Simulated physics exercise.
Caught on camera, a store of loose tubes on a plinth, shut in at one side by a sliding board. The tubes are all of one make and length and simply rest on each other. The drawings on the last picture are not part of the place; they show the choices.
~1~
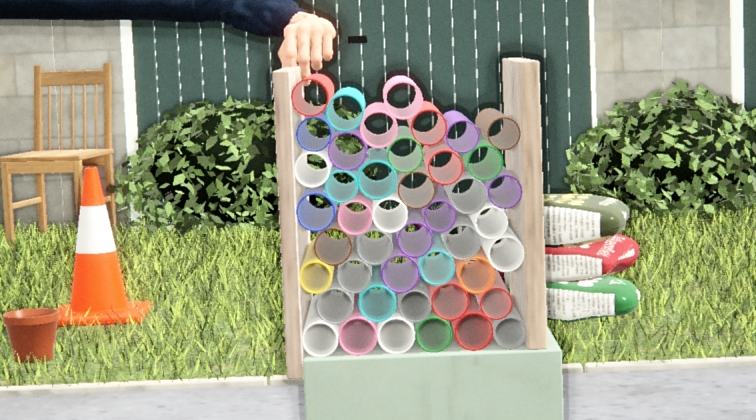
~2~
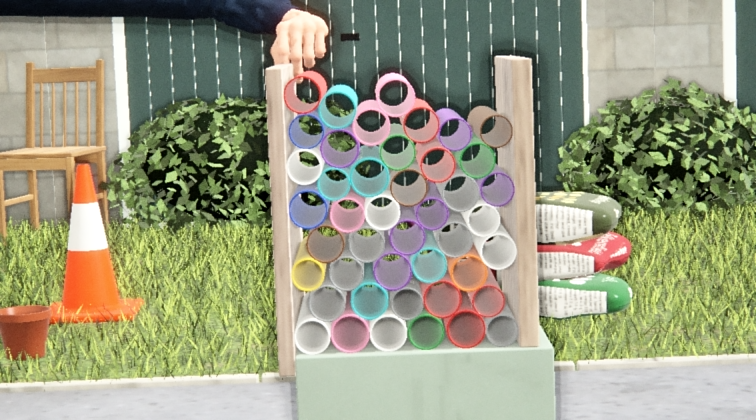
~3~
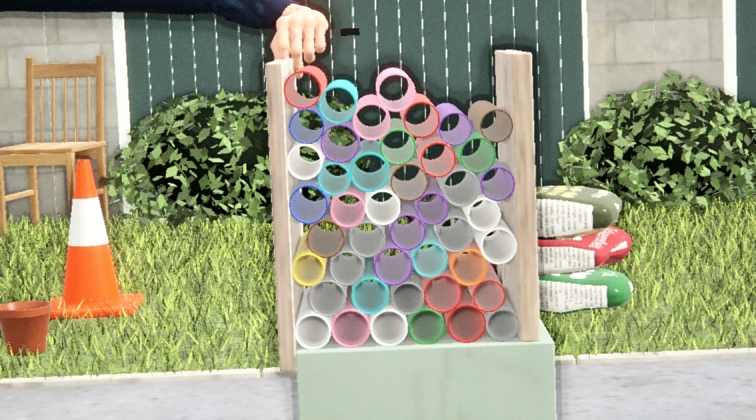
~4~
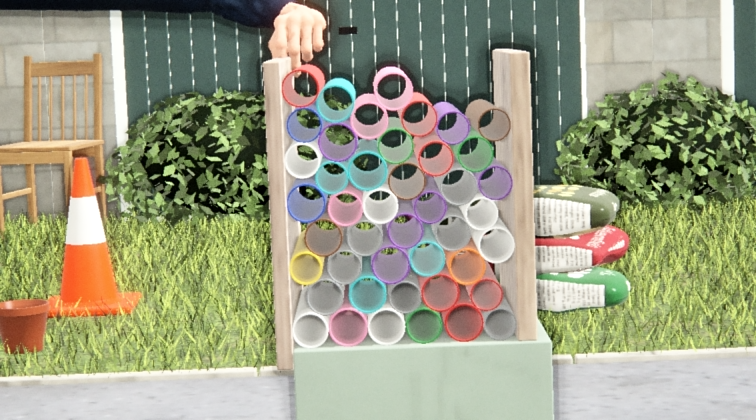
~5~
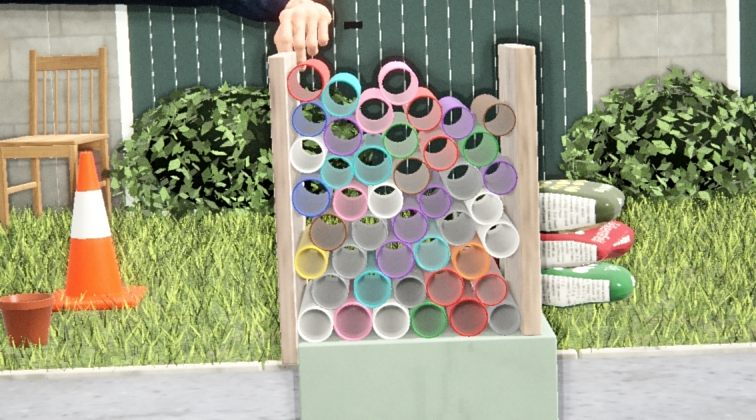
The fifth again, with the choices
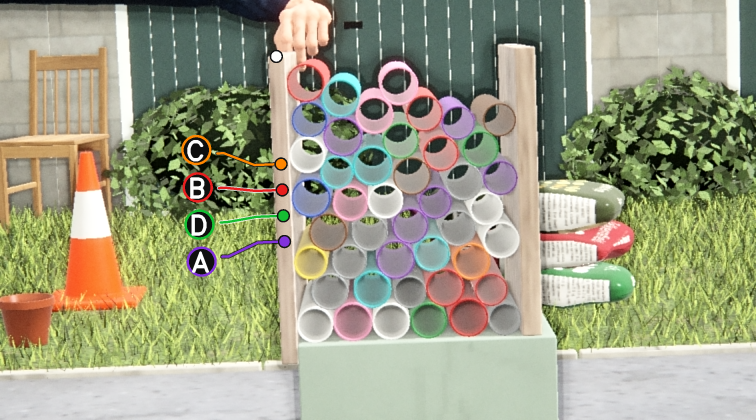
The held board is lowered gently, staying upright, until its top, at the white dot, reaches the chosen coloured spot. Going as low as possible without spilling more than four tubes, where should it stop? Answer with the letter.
Lower it to C and no more.
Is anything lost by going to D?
Yes, at D.
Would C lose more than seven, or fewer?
At C, fewer than seven.
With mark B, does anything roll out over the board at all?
Yes, at B.
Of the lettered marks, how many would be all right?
One of them.
On the marked copy, A at (284, 241); B at (282, 190); C at (281, 164); D at (283, 216); the white dot at (276, 57).
With C. Early on, top of the board (287, 106).
Further on, top of the board (290, 162).
At the end, top of the board (290, 163), one out over the board.
As for the rest, A more than four out over the board; B more than four out over the board; D more than four out over the board.
